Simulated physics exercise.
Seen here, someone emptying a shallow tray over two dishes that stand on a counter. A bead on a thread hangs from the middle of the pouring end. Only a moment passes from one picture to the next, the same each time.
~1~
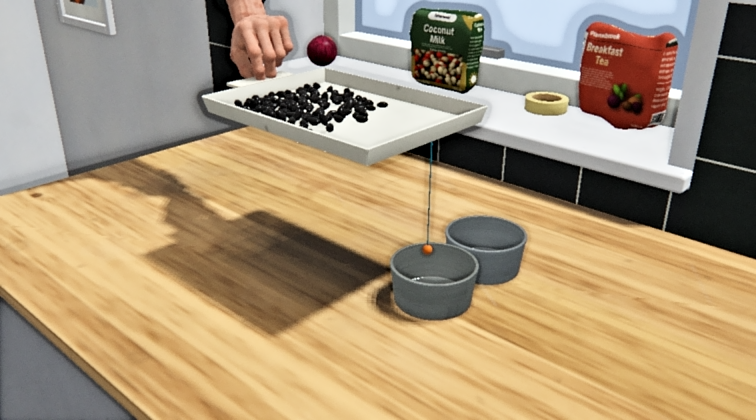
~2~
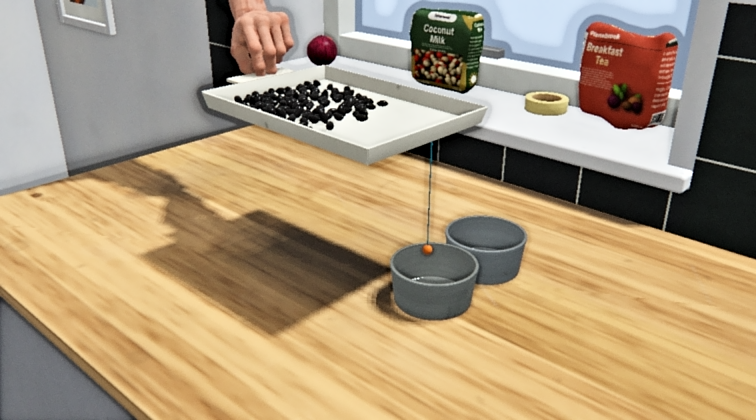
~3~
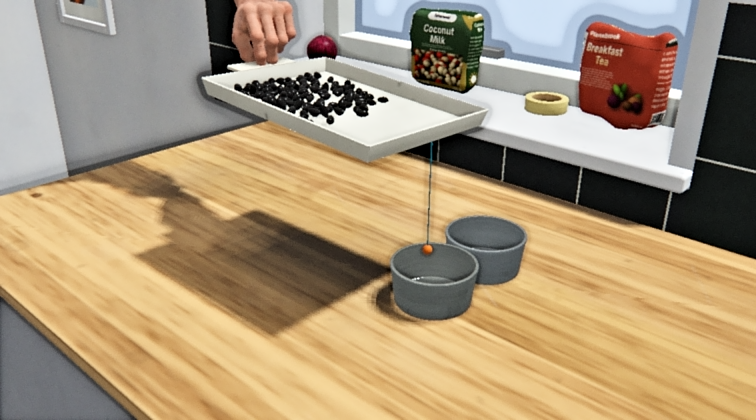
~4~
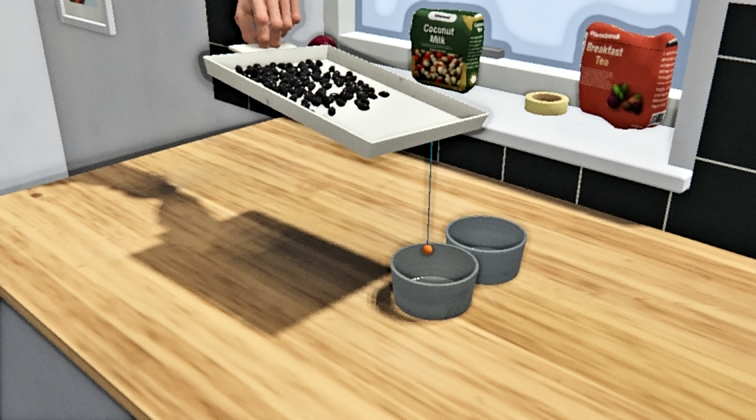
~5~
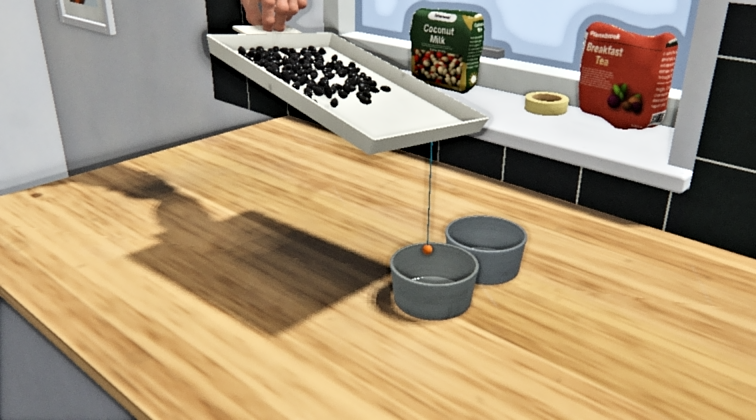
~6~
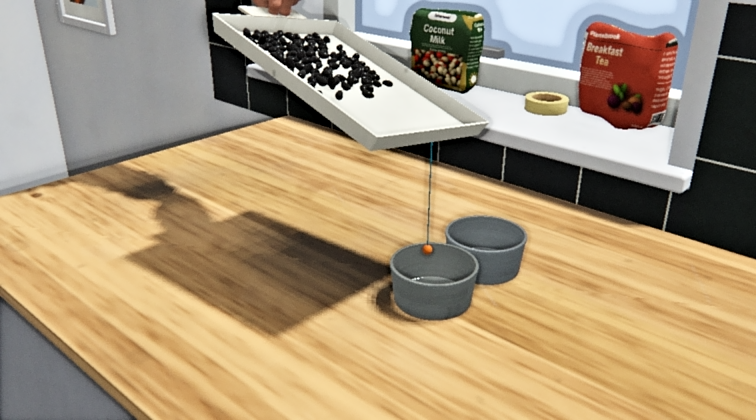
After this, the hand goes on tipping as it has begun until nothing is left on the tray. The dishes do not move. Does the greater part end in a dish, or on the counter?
Together they catch the larger part.
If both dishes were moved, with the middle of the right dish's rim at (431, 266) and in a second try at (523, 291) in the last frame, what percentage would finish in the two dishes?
First some 0, then 0 per cent.
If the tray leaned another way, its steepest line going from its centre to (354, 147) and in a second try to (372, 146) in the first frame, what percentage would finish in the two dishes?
Near 0 % and 0 %.
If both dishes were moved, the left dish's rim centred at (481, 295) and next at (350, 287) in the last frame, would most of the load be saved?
At the first place not half, at the second not half.
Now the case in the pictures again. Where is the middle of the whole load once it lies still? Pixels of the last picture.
Near (488, 265).
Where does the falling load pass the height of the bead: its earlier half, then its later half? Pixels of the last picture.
The first part at (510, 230); the rest at (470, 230).
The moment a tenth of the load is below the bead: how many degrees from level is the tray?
Roughly 75°.
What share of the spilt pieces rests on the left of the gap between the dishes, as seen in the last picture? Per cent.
Some 20 per cent.
Soon after the last picture, tray tipped steeply; most on the tray; a small part in the air.
A little later, tray tipped past a quarter turn; a small part on the tray; a stray few in the left dish; about half in the right dish; about a quarter outside both; about a quarter in the air.
Later still, tray tipped past a quarter turn; a small part in the left dish; about two thirds in the right dish; about a quarter outside both.
At rest, tray tipped past a quarter turn; a small part in the left dish; about two thirds in the right dish; about a quarter outside both.
